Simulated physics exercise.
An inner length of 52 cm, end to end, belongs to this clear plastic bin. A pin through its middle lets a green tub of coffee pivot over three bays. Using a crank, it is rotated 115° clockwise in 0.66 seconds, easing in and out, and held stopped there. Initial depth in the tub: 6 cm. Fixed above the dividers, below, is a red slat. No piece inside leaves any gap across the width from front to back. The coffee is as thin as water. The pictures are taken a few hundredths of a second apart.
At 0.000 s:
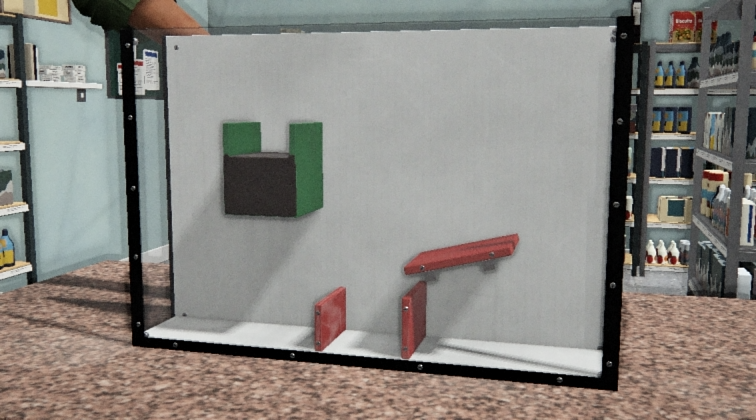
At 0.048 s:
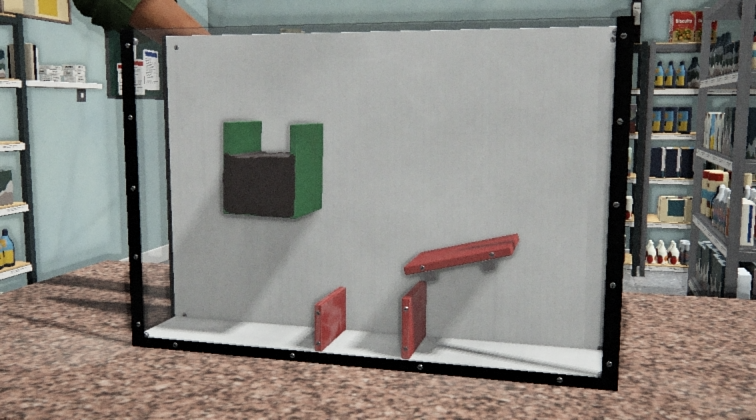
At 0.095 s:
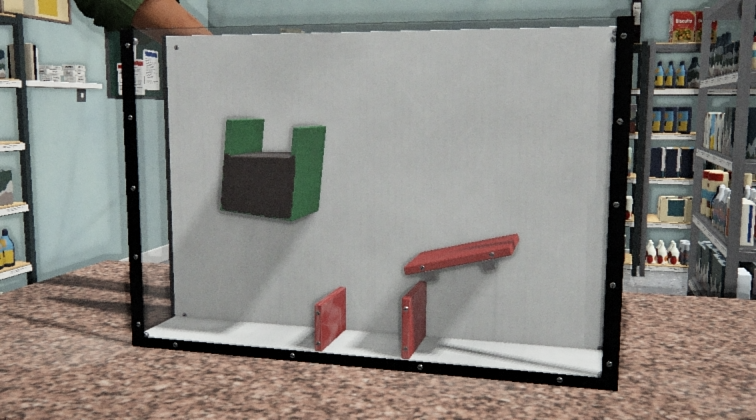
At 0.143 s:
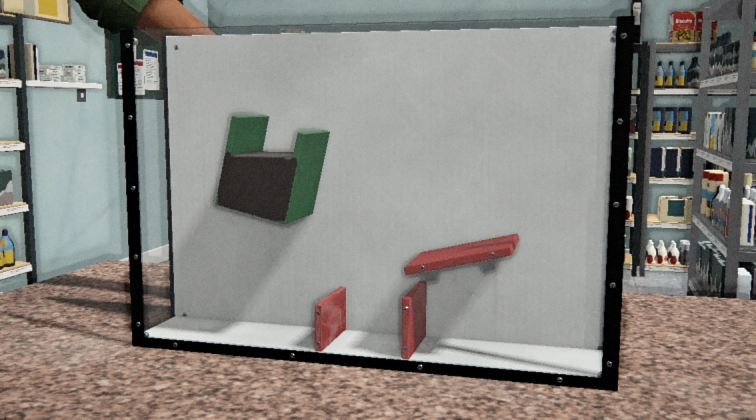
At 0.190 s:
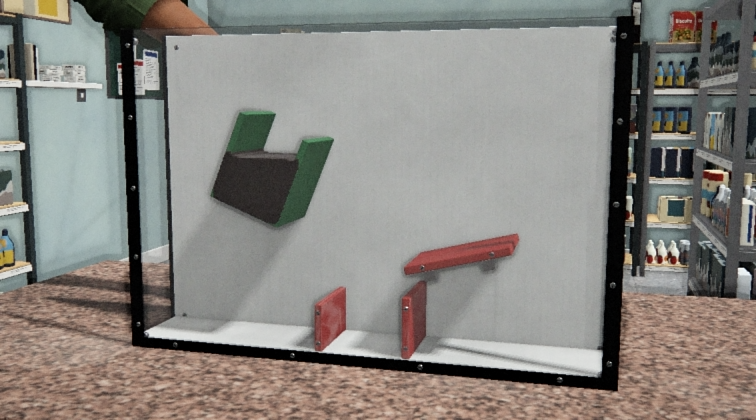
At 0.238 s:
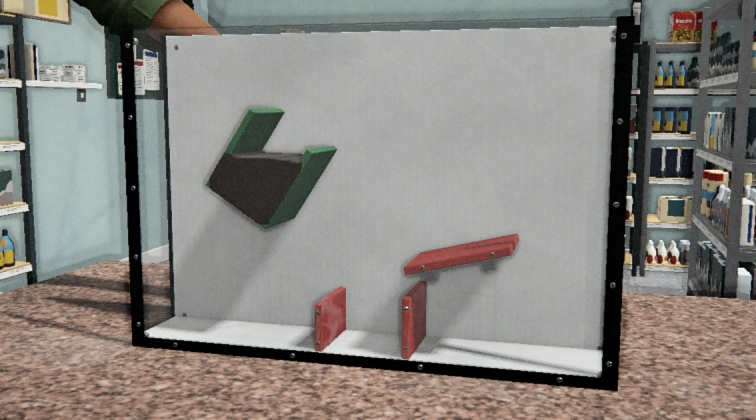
A green tub of dark liquid tilts clockwise above red dividers and a red slat.
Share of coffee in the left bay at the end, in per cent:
5 per cent.
By 0.42 s the bays hold 0, 0 and 0 per cent, with 100 still above them.
By 0.64 s the bays hold 0, 54 and 0 per cent, with 46 still above them.
By 0.94 s the bays hold 4, 92 and 1 per cent, with 3 still above them.
At rest it is 6 per cent left, 92 middle, 1 right.
